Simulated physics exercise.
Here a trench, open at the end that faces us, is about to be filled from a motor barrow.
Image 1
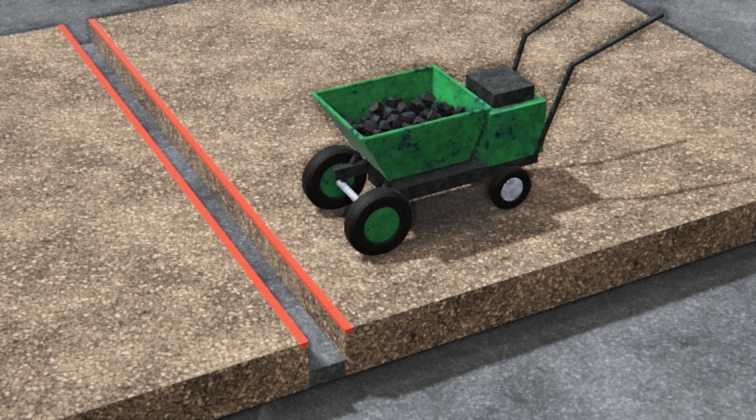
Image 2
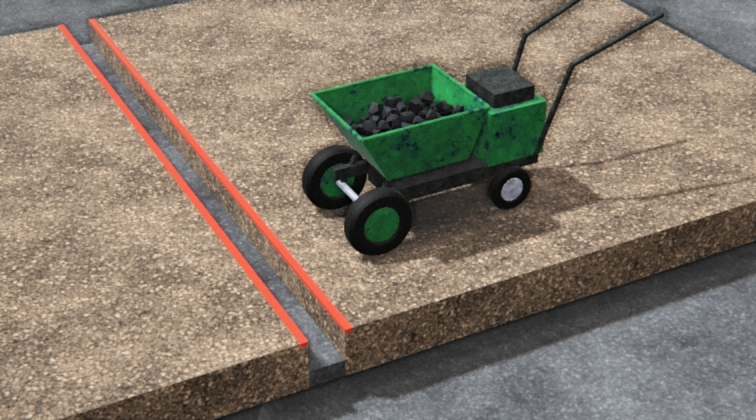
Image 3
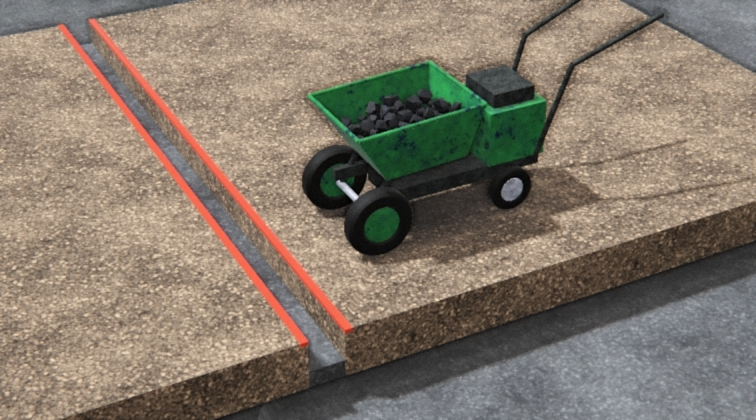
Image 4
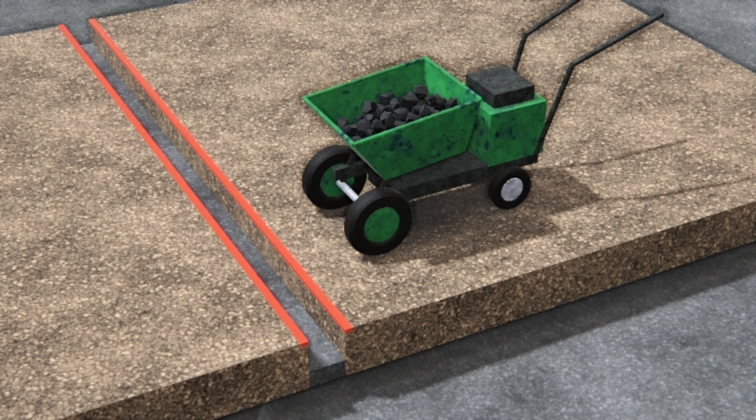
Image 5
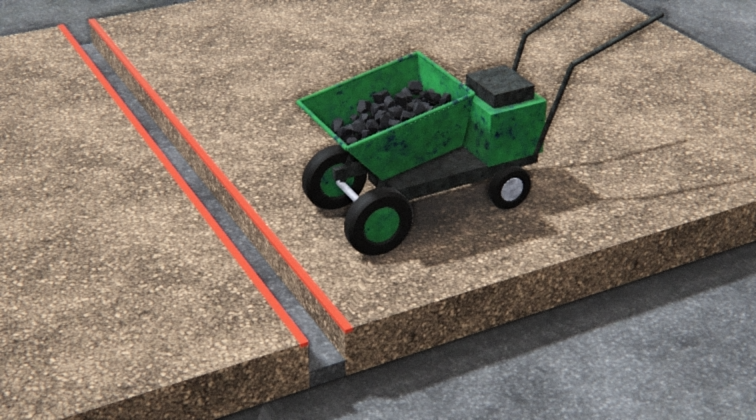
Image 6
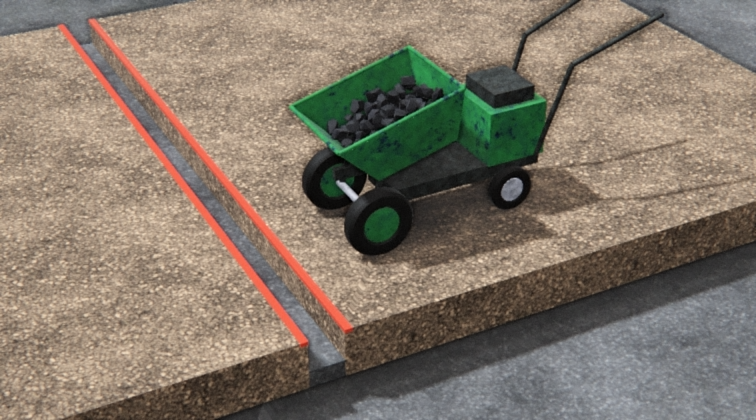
Beside a narrow red-edged trench, a green motor barrow's skip of black lumps tilts forward to the left.
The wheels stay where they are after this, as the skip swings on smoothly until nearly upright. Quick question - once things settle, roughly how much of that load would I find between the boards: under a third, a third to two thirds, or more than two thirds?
My guess is the trench keeps one to two thirds of it.
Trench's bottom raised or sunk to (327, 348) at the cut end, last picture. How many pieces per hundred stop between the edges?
Near 50 %.
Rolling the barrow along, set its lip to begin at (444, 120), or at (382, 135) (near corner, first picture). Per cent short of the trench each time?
Try 1: 70 %. Try 2: 0 %.
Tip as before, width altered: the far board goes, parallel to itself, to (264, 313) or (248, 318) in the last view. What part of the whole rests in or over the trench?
The first try comes to close to 70 per cent, the next to 90 per cent.
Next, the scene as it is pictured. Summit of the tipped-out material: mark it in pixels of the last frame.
Near (225, 262).
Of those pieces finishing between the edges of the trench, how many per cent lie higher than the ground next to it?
The answer is close to 5 per cent.
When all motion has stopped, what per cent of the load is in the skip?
Close to 0 per cent, give or take.
Just after the last frame, skip tipped steeply; every one in the skip.
A moment on, skip tipped right over; almost all in the skip; just a few beyond it; just a few falling.
Further on, skip tipped right over; roughly a quarter in the skip; roughly a quarter in or heaped over the trench; roughly half beyond it.
When it is over, skip tipped right over; roughly half in or heaped over the trench; roughly half beyond it.
